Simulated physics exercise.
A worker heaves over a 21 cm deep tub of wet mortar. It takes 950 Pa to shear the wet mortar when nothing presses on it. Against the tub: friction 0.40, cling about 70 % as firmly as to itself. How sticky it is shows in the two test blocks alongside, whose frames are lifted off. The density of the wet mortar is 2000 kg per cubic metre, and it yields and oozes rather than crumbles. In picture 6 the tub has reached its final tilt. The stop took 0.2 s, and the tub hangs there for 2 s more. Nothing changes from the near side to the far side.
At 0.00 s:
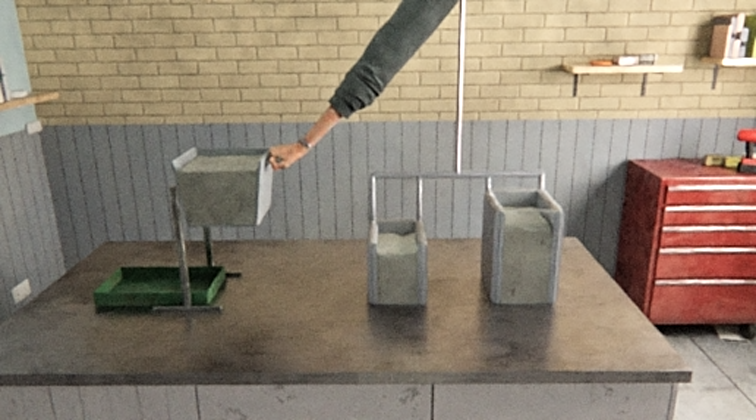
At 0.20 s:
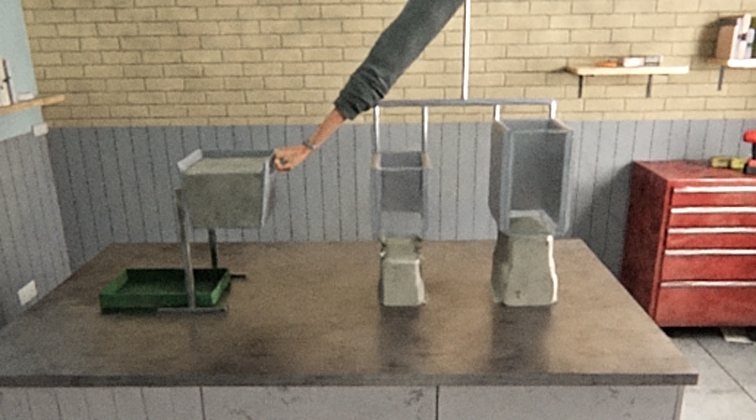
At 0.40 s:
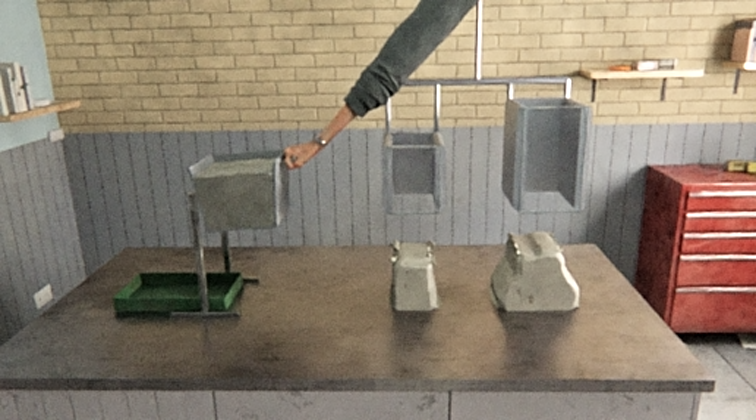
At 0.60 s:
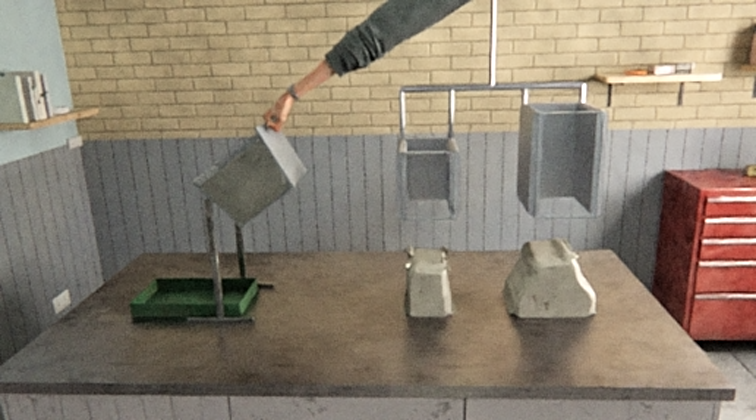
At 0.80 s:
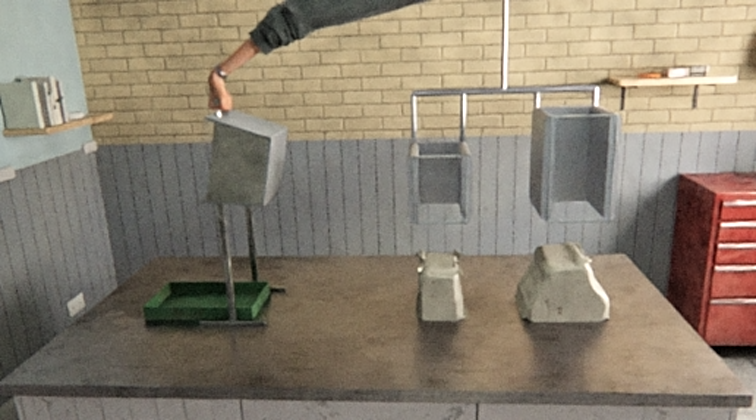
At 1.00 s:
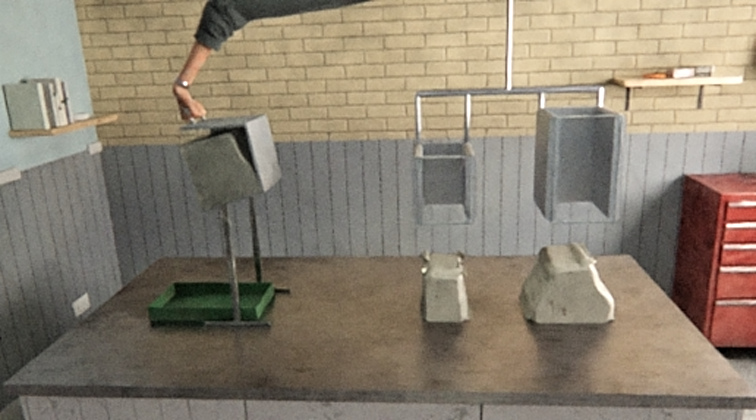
In this clip, two clear molds lift off gray mortar blocks on a workbench, the right block slumping wider, and then a hand at left tilts a tub of mortar leftward past vertical above a green tray.
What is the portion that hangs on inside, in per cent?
It comes to some 31 %.
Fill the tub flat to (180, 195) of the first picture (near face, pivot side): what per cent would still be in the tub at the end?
Then about 45 %.
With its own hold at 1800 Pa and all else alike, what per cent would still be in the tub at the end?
Then about 12 %.
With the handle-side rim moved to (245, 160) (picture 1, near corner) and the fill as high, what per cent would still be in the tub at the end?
In that case some 35 per cent.
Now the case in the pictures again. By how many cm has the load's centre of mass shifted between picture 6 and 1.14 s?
Some 8 cm.
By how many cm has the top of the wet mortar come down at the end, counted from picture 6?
Roughly 14 cm.
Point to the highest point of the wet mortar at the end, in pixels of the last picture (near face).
At about (221, 177).
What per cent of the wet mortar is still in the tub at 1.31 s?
Some 30 per cent.
After 1.14 s, the tub is at 100 degrees and holds 60 %.
After 1.31 s, the tub is at 100 degrees and holds 31 %.
After 1.48 s, the tub is at 100 degrees and holds 31 %.
After 1.65 s, the tub is at 100 degrees and holds 31 %.
After 3.00 s, at the end, the tub is at 100 degrees and holds 31 %.
